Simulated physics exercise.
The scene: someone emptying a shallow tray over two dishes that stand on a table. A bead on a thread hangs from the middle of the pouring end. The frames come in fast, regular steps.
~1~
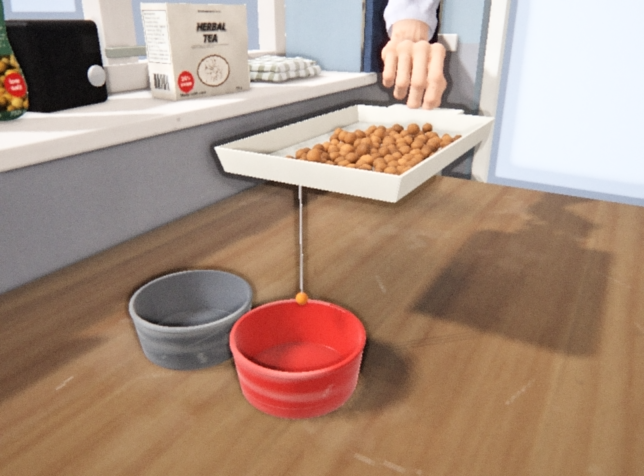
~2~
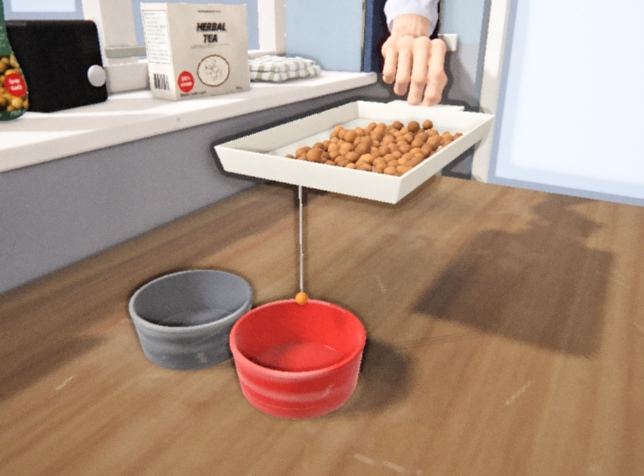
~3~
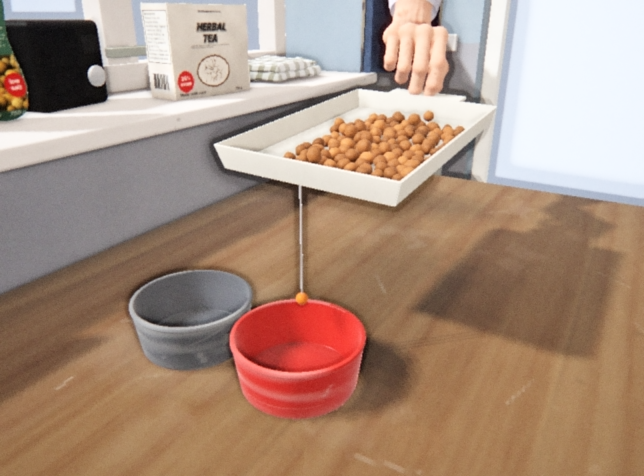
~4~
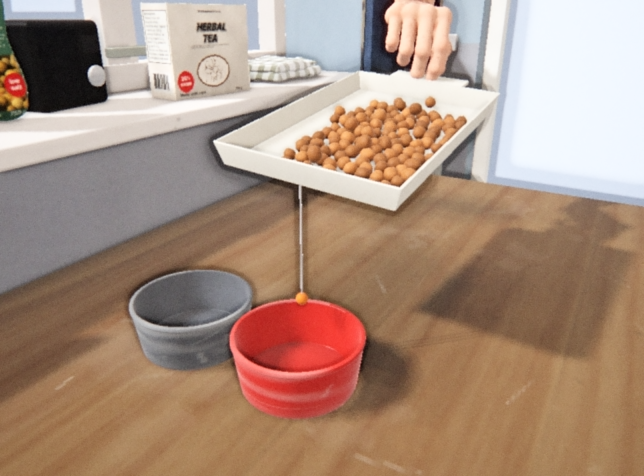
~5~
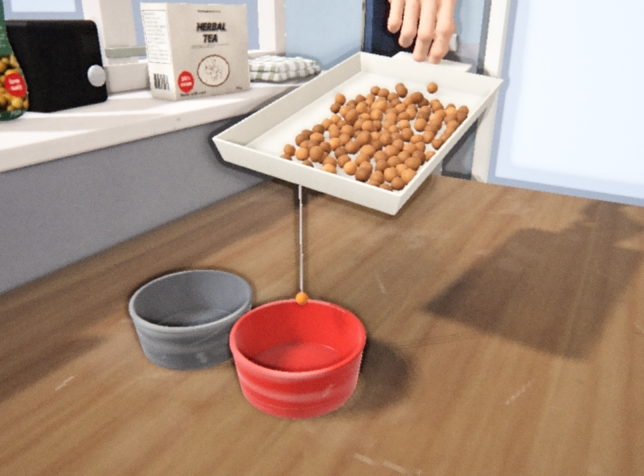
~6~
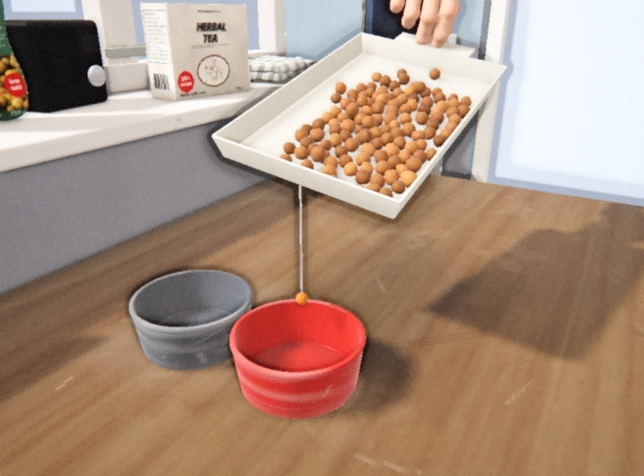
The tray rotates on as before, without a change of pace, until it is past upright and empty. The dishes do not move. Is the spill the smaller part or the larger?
Caught overall: Under half.
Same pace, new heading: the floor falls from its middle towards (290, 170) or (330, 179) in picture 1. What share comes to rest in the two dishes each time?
In turn 70 and 30 in a hundred.
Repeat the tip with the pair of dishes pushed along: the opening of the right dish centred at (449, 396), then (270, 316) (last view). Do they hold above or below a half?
One: The larger part. Two: Under half.
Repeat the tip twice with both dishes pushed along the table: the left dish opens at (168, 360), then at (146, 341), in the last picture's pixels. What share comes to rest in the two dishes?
About 10 and 10 per cent.
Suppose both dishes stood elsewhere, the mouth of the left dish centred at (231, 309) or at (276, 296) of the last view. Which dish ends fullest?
One: The right-hand dish. Two: Right.
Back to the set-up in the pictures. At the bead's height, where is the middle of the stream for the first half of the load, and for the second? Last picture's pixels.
The first part at (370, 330); the rest at (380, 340).
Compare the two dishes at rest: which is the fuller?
The winner is right.
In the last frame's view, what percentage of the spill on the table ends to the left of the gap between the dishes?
Some 10 per cent.
Just after the last frame, tray tipped steeply; almost all on the tray; just a few outside both; just a few in the air.
A moment on, tray tipped past a quarter turn; almost all on the tray; just a few outside both.
Further on, tray tipped past a quarter turn; roughly a quarter in the right dish; just a few in the left dish; roughly two thirds outside both.
When it is over, tray tipped past a quarter turn; roughly a quarter in the right dish; just a few in the left dish; roughly two thirds outside both.
